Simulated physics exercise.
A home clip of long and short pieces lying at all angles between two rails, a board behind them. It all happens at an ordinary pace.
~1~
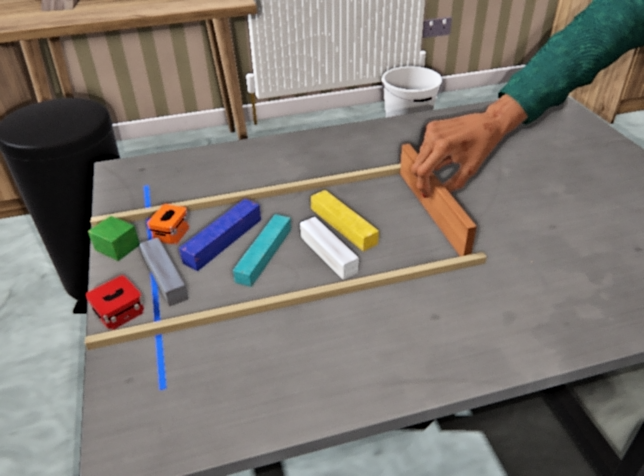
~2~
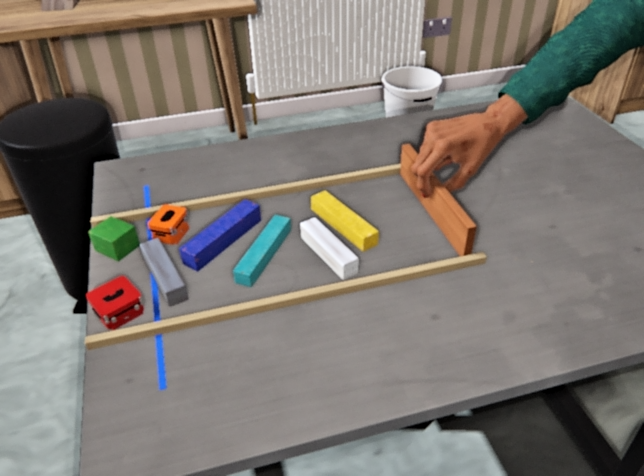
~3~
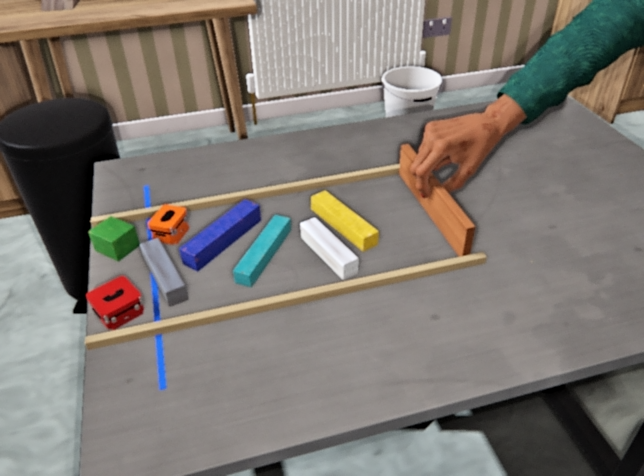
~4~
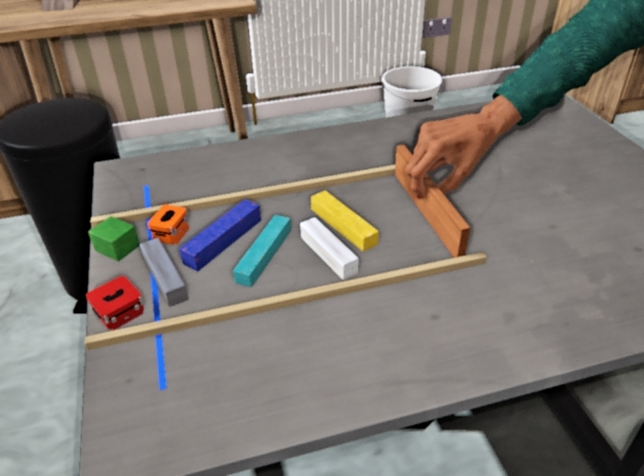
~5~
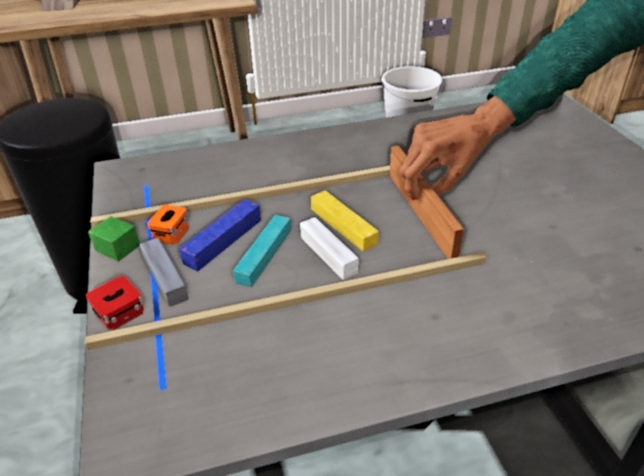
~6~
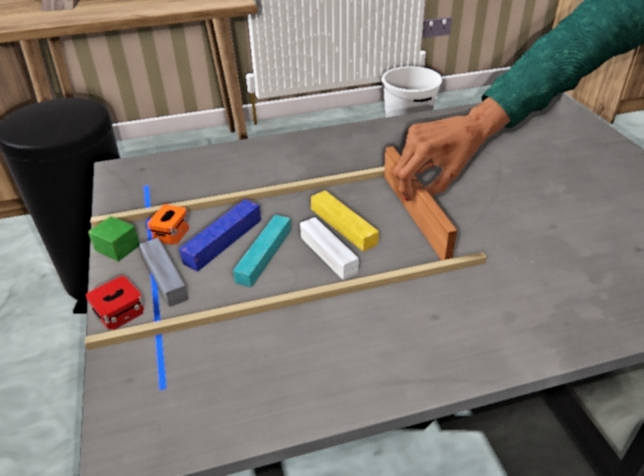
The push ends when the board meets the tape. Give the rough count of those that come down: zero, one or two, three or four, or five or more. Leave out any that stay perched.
Outcome: The number that fall off is three or four.
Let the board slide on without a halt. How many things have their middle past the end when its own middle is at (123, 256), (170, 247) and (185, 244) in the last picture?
It would be 6, 3 and 1.
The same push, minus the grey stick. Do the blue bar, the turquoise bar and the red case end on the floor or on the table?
The blue bar remains up; the turquoise bar does not fall; the red case tumbles off.
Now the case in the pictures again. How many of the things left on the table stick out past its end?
2 of them.
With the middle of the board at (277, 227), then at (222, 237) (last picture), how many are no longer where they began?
First 4, then 7.
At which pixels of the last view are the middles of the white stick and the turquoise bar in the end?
The white stick stops around (122, 297); the turquoise bar around (101, 275).
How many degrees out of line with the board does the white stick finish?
Some 0 degrees.
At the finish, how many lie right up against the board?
It touches 1.
Early on, none off yet; green block at rest near (115, 239); red case at rest near (116, 304); grey stick at rest near (164, 271).
Finally, the number that fall off is three or four; lost, orange case, grey stick, red case and green block.
